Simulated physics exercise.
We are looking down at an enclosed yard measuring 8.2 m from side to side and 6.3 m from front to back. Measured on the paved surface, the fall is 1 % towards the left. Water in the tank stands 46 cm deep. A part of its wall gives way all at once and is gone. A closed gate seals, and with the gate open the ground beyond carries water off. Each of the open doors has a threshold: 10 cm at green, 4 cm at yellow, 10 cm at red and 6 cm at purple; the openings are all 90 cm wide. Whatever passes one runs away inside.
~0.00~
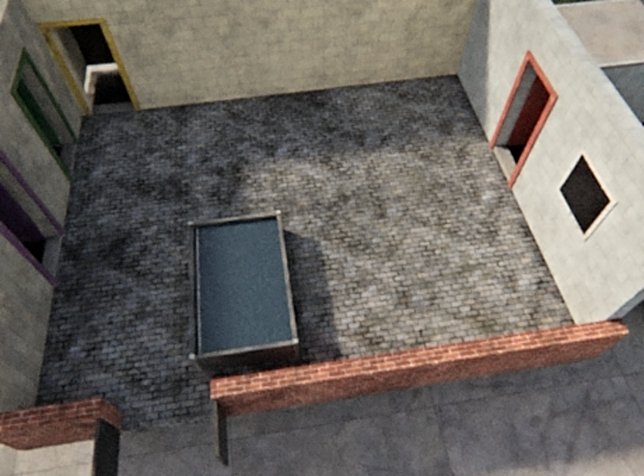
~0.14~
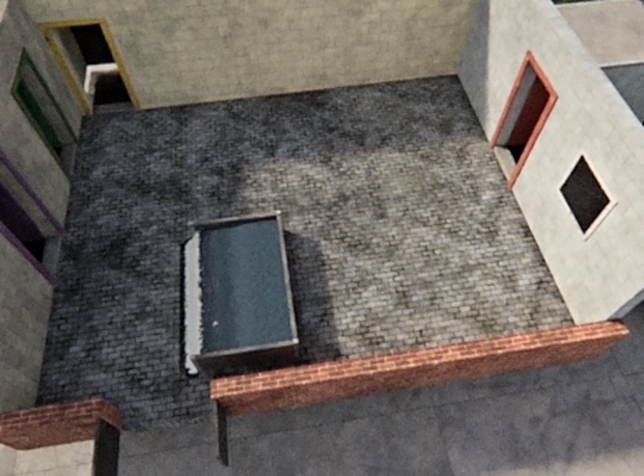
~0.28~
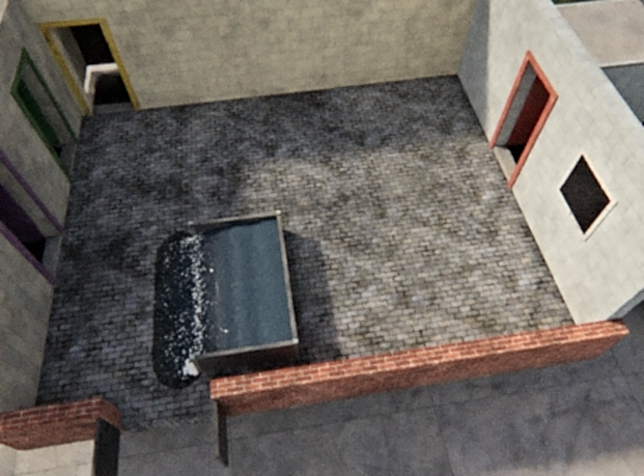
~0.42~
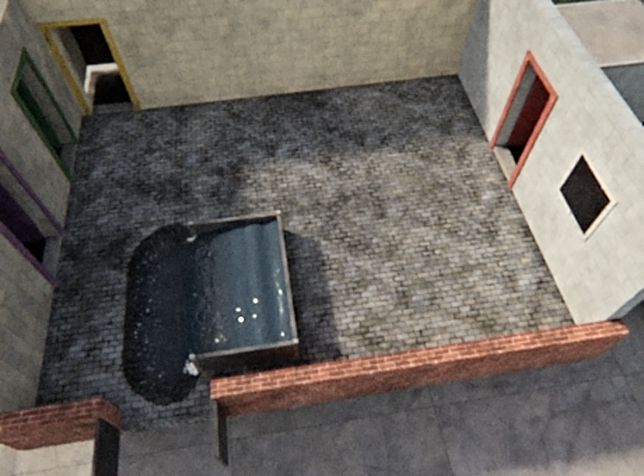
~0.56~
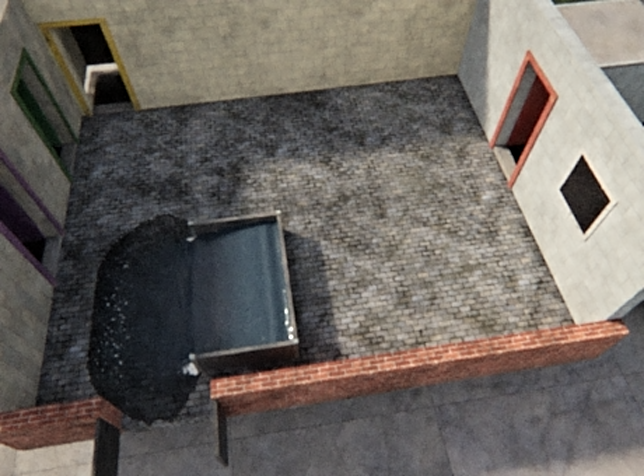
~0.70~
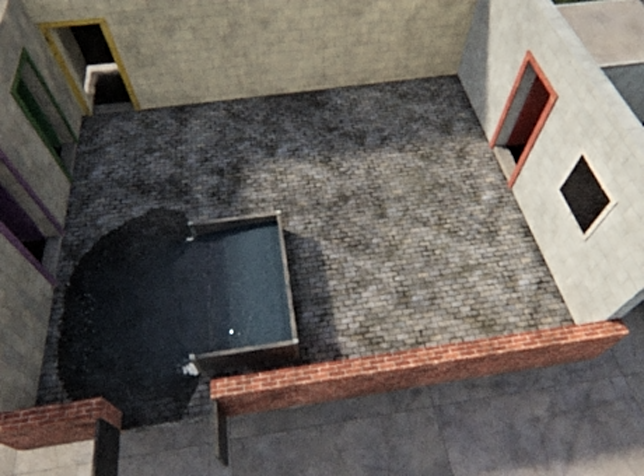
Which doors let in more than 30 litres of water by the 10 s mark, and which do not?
By then, the green door does not, the yellow door lets in more than that, the red door does not, the purple door lets in more than that.
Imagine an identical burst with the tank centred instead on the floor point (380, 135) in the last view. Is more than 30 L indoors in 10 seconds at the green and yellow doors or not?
Lab note: Green door limit exceeded; yellow door limit exceeded.
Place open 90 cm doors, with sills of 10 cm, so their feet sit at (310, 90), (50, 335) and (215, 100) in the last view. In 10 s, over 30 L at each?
Result in order - not enough, more than that, not enough.
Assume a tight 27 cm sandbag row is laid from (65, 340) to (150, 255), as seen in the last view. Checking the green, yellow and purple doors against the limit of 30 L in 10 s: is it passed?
Then, at the green door it's not exceeded, at the yellow door it's exceeded, at the purple door it's not exceeded.
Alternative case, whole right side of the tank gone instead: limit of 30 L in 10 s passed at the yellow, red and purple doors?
Yellow falls short; red falls short; purple falls short.
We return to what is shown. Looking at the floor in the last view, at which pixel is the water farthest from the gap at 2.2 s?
That would be close to (75, 161).
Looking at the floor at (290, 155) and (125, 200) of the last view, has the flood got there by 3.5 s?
Untouched, soaked.
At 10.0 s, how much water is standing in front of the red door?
About 0.0 cm.
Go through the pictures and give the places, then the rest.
The tank at (240, 281) is whole and still, 46 cm deep, in the first picture.
Water pours out at (199, 296) and has run 1.2 m, to a hidden place; typically 8 cm deep outside, 46 cm at the tank's back, in the second picture.
Water pours out at (199, 297) and has run 1.4 m, to (176, 238); typically 9 cm deep outside, 46 cm at the tank's back, in the third picture.
Water pours out at (199, 297) and has run 1.6 m, to (159, 235); typically 7 cm deep outside, 43 cm at the tank's back, in the fourth picture.
The front is at (121, 245), 1.9 m from the gap at (199, 297); 4.4 m2 of floor is under water; 39 cm left at the back of the tank, in the fifth picture.
Water pours out at (199, 297) and has run 2.2 m, to (88, 259); typically 5 cm deep outside, 38 cm at the tank's back, in the sixth picture.
After 1.4 s water covers 20 % of the floor and is deepest (32 cm) near (60, 329); green door not reached, yellow door not reached, red door not reached, purple door 15 cm at the sill, 16 L in.
After 2.2 s water covers 20 % of the floor and is deepest (33 cm) near (33, 425); green door 2 cm at the sill, 0 L in, yellow door not reached, red door not reached, purple door 20 cm at the sill, 78 L in.
After 3.5 s water covers 25 % of the floor and is deepest (16 cm) near (33, 425); green door 6 cm at the sill, 0 L in, yellow door 8 cm at the sill, 1 L in, red door not reached, purple door 14 cm at the sill, 138 L in.
After 6.0 s water covers 40 % of the floor and is deepest (12 cm) near (82, 117); green door 5 cm at the sill, 0 L in, yellow door 11 cm at the sill, 78 L in, red door not reached, purple door 7 cm at the sill, 167 L in.
After 10.0 s water covers 50 % of the floor and is deepest (8 cm) near (79, 142); green door 7 cm at the sill, 0 L in, yellow door 7 cm at the sill, 138 L in, red door not reached, purple door 5 cm at the sill, 169 L in.
